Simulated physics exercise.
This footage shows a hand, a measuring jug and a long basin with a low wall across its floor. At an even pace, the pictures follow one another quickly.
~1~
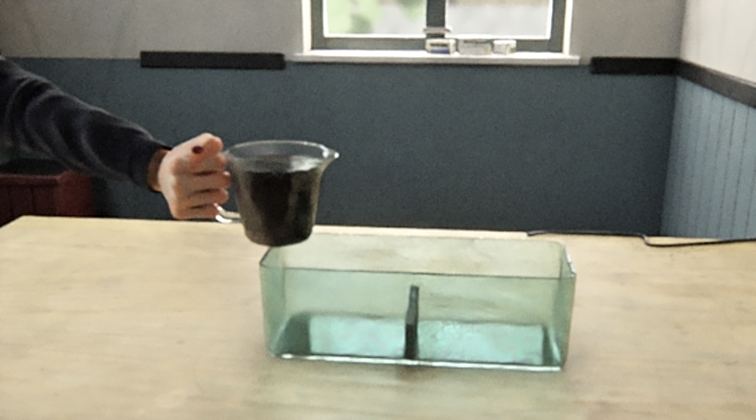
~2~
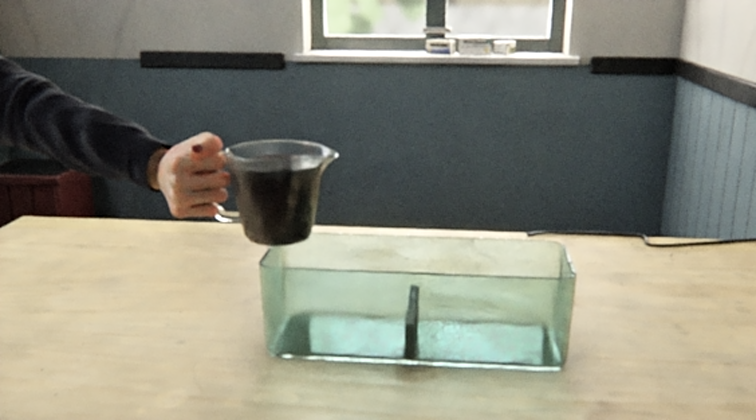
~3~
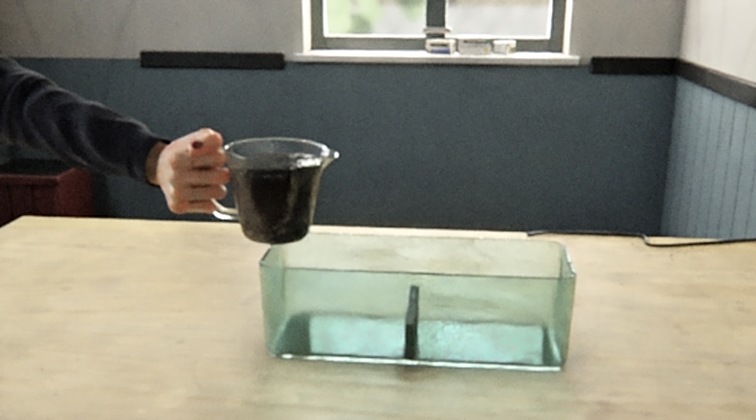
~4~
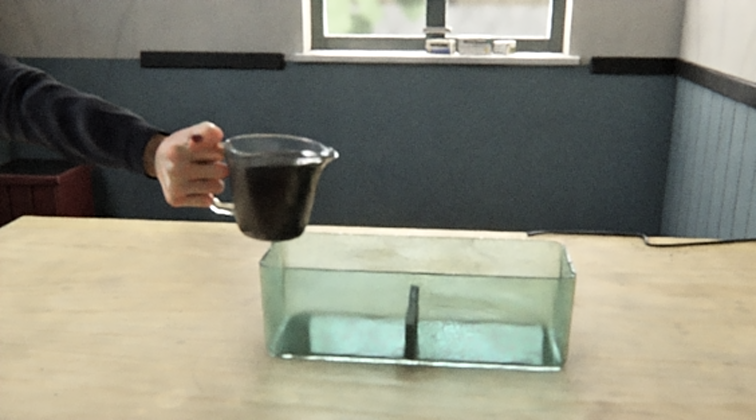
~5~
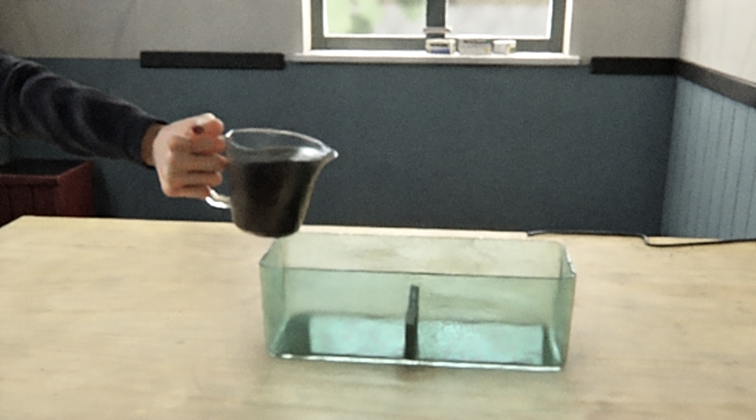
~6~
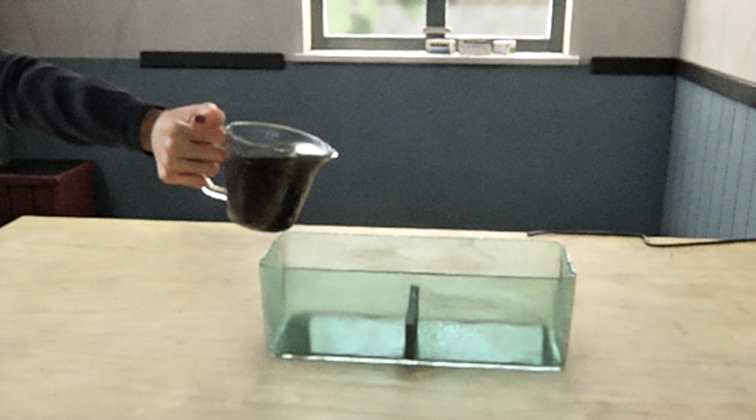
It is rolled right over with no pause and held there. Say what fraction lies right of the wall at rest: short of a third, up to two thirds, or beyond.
Looks to me like the right side of the wall gets upwards of two thirds.
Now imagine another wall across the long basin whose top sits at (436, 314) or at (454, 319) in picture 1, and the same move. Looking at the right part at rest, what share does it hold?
The first placement gives around 30 percent, the second 20 percent.
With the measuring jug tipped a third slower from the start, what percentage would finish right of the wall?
Roughly 75 in a hundred.
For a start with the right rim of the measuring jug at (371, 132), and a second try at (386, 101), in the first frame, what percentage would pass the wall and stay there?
You'd get 90 percent from the first and 85 percent from the second.
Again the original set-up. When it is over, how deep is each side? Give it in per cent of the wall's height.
Left: About 10; right: About 50.
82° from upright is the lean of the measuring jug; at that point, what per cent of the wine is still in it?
It keeps around 65 per cent at that angle.
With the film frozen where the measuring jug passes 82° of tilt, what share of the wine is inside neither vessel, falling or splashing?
It comes to around 30 per cent.
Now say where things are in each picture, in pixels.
In the first picture, it leans 0°; its right rim is at (337, 154); the wine meets the walls at (234, 162) and (324, 165); the long basin's rim runs from (270, 250) to (570, 261); the wall's top is at (412, 304).
In the second picture, it leans 1°; its right rim is at (337, 154); the wine meets the walls at (234, 163) and (324, 164).
In the third picture, it leans 2°; its right rim is at (337, 154); the wine meets the walls at (233, 161) and (324, 162).
In the fourth picture, it leans 5°; its right rim is at (337, 154); the wine meets the walls at (234, 159) and (325, 159).
In the fifth picture, it leans 9°; its right rim is at (337, 155); the wine meets the walls at (233, 156) and (326, 156).
In the sixth picture, it leans 13°; its right rim is at (336, 155); the wine meets the walls at (232, 150) and (327, 152).
A moment on, the measuring jug is tipped on its side and 66 per cent is still to pour, 5 is left of the wall and 0 right of it.
Next, the measuring jug is tipped right over and 4 per cent is still to pour, 12 is left of the wall and 57 right of it.
Then the measuring jug is tipped right over and 0 per cent is still to pour, 17 is left of the wall and 80 right of it.
Later the measuring jug is tipped right over and 0 per cent is still to pour, 17 is left of the wall and 80 right of it.
At rest 17 per cent lies left of the wall, 80 right of it and 2 outside.
